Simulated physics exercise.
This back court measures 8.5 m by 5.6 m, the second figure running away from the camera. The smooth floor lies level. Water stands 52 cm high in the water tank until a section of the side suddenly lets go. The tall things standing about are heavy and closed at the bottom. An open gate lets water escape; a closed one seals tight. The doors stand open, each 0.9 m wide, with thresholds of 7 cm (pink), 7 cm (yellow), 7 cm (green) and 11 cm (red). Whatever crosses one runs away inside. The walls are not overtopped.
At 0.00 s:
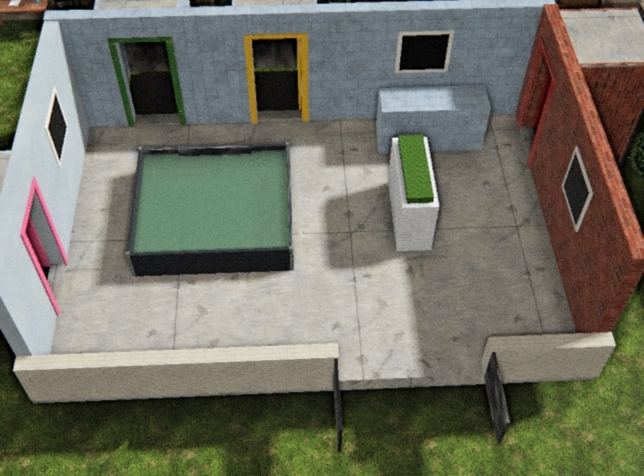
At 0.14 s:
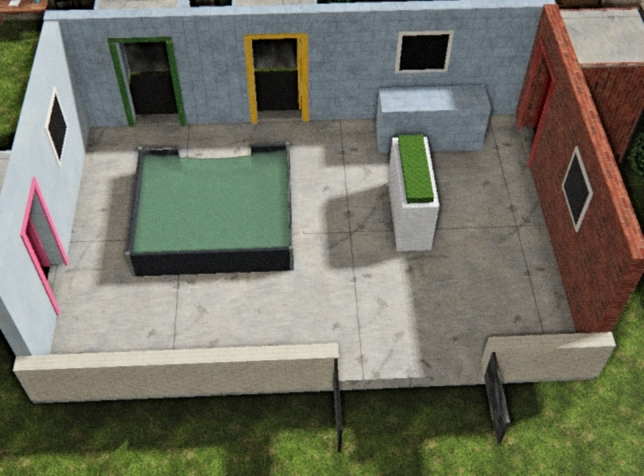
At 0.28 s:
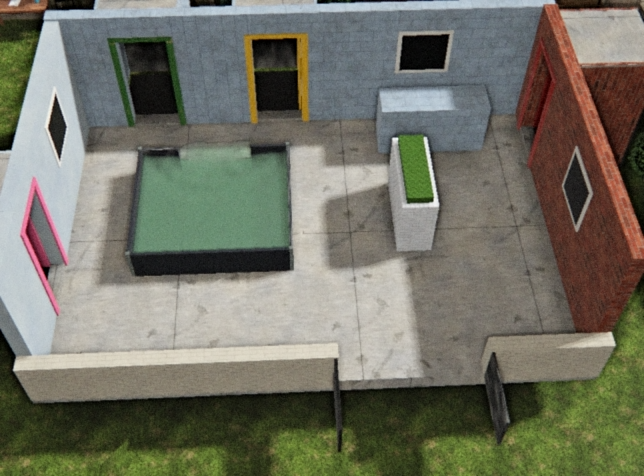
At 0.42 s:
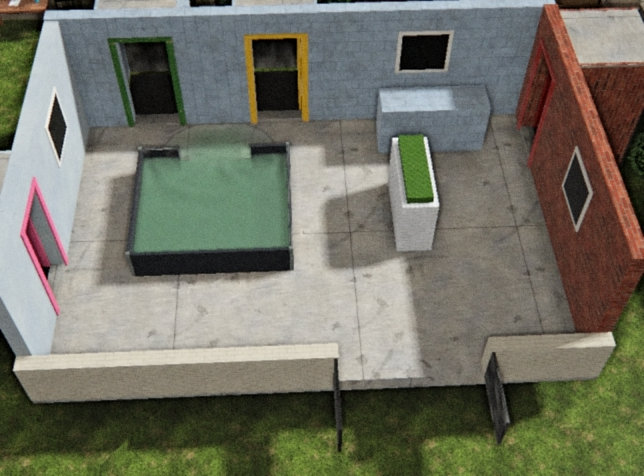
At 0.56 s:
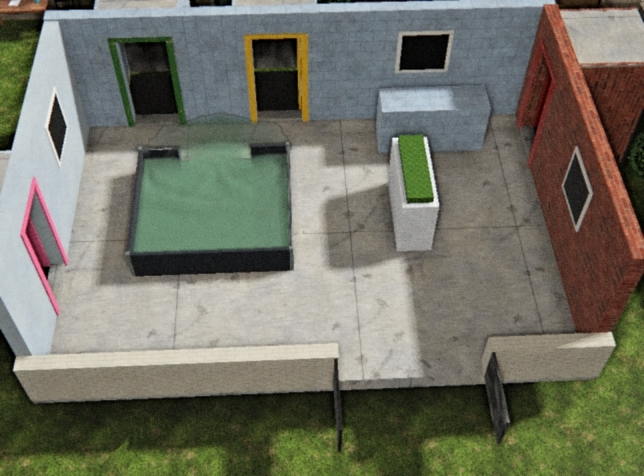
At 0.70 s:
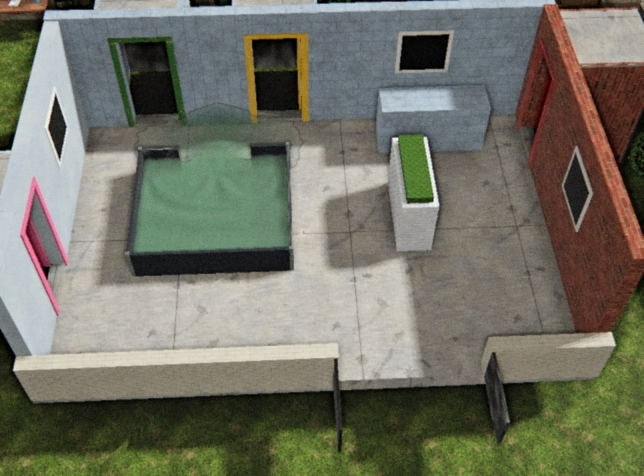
At first, a dark-walled tank of green water sits still on the paved floor of a roofless walled court. Then a gap appears in its far side, and water pours out through it, spreading in a thin, clear, widening sheet across the floor towards the green and yellow doorways.
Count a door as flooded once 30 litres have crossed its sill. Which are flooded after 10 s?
The water let in: At the pink door it stays under the limit; at the yellow door it goes over the limit; at the green door it exceeds the limit; at the red door it does not reach the limit.
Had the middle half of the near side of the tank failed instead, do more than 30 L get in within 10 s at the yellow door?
Then: Yellow under.
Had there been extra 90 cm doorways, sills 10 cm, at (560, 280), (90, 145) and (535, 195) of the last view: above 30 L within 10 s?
In turn: Below, over, not over.
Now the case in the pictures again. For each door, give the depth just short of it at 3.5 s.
In cm: Pink 3, yellow 14, green 14, red 5.
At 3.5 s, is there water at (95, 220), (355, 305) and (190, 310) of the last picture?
In turn: Under water, dry, still dry.
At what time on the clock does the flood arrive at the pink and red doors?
Arrival: Pink 3.0 s, red 3.4 s.
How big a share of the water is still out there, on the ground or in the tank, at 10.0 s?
About 84 per cent.
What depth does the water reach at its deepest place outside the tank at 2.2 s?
About 38 cm.
After 1.4 s water covers 10 % of the floor and is deepest (42 cm) near (218, 130); pink door not reached, yellow door 18 cm at the sill, 14 L in, green door 17 cm at the sill, 11 L in, red door not reached.
After 2.2 s water covers 20 % of the floor and is deepest (38 cm) near (218, 130); pink door not reached, yellow door 18 cm at the sill, 60 L in, green door 17 cm at the sill, 49 L in, red door not reached.
After 3.5 s water covers 35 % of the floor and is deepest (28 cm) near (91, 127); pink door 3 cm at the sill, 0 L in, yellow door 14 cm at the sill, 122 L in, green door 14 cm at the sill, 103 L in, red door 5 cm at the sill, 0 L in.
After 6.0 s water covers 70 % of the floor and is deepest (20 cm) near (99, 133); pink door 4 cm at the sill, 0 L in, yellow door 11 cm at the sill, 178 L in, green door 11 cm at the sill, 150 L in, red door 7 cm at the sill, 0 L in.
After 10.0 s water covers 95 % of the floor and is deepest (12 cm) near (90, 134); pink door 6 cm at the sill, 0 L in, yellow door 8 cm at the sill, 202 L in, green door 7 cm at the sill, 170 L in, red door 6 cm at the sill, 0 L in.
